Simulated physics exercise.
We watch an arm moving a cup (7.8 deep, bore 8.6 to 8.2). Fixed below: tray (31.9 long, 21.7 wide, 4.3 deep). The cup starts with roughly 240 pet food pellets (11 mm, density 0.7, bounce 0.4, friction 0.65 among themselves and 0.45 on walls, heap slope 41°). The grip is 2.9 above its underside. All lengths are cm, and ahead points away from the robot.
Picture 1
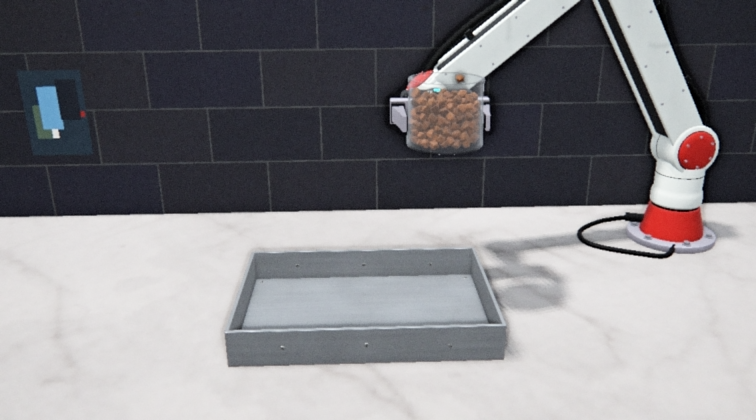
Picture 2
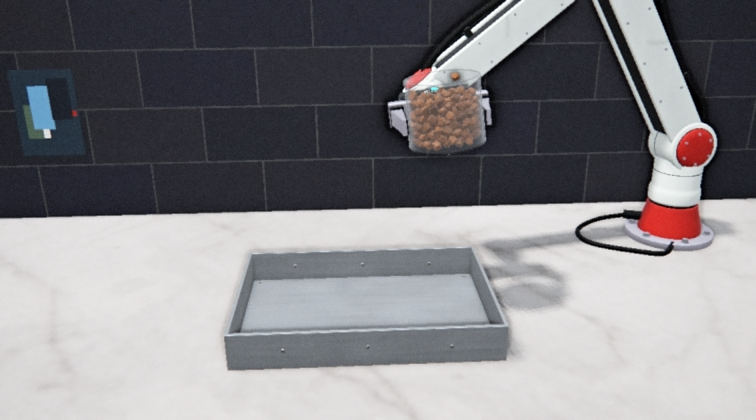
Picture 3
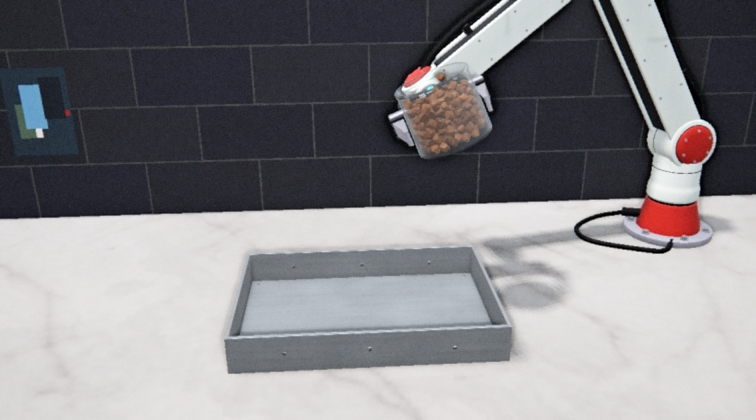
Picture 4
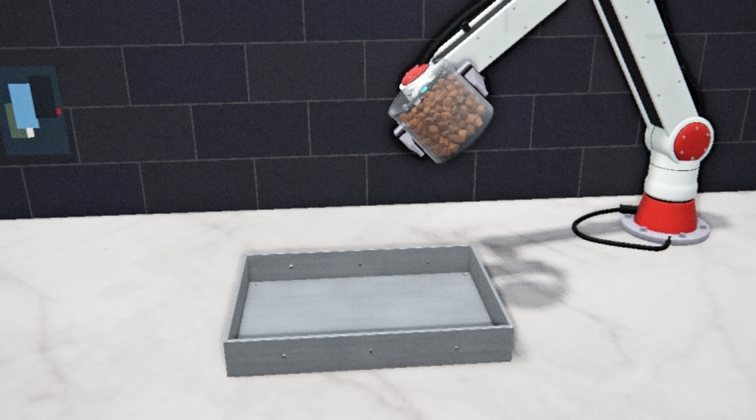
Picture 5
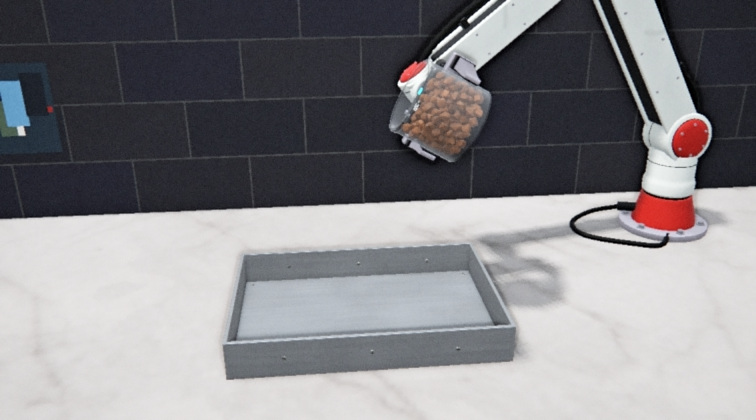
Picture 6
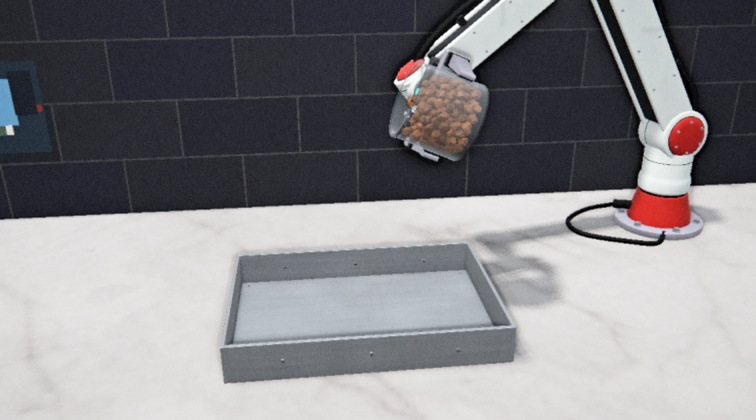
A white marbled countertop against a dark tiled wall is seen from the front and slightly above. An empty grey tray sits near the centre, a blue-toned panel hangs at left, and a white-and-red robot arm on the right holds a clear cup of brown pellets. The arm tilts the cup steadily leftward, slowing late, while the camera drifts gently, sliding the panel partly past the left edge.
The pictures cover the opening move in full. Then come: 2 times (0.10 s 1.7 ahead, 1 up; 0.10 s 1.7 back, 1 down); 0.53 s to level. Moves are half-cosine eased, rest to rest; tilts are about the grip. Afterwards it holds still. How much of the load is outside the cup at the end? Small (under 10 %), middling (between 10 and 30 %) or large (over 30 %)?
Outside the cup the share is middling, between 10 and 30 %.
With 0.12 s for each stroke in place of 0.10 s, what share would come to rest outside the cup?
It would be near 5 per cent.
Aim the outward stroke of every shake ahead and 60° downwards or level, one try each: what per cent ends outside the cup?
About 0 and 10 per cent.
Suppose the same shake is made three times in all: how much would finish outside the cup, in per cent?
It would be near 20 per cent.
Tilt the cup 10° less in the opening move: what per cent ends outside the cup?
About 5 per cent.
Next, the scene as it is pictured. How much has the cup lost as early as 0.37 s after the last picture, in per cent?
Some 10 per cent.
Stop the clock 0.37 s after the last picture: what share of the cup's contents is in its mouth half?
Roughly 45 per cent.
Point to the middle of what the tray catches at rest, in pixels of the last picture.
At about (335, 319).
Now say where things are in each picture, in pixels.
In the first frame, cup middle at (445, 113), level; upper third of the load around (446, 103), from x 415 to 475, top at y 80; 241 in the cup.
In the second frame, cup middle at (445, 112), tilted 6° forward; upper third of the load around (447, 103), from x 410 to 475, top at y 75.
In the third frame, cup middle at (444, 111), tilted 23° forward; upper third of the load around (450, 101), from x 405 to 480, top at y 80.
In the fourth frame, cup middle at (441, 112), tilted 44° forward; upper third of the load around (450, 100), from x 405 to 480, top at y 80.
In the fifth frame, cup middle at (440, 112), tilted 61° forward; upper third of the load around (449, 97), from x 405 to 480, top at y 75.
In the sixth frame, cup middle at (439, 112), tilted 67° forward; upper third of the load around (448, 96), from x 405 to 480, top at y 80; 241 in the cup.
Then, 0.37 s later, tilted 67° forward, highest piece 29 above the table; 217 in the cup, 15 in the tray, 9 in flight or on a rim.
Then, 0.74 s later, tilted 18° forward, highest piece 30 above the table; 205 in the cup, 34 in the tray, 2 in flight or on a rim.
Then, 1.13 s later, level, highest piece 31 above the table; 205 in the cup, 36 in the tray.
Then, 2.18 s later, level, highest piece 31 above the table; 205 in the cup, 36 in the tray.
At rest, 205 in the cup, 36 in the tray. That is 15 % outside the cup.
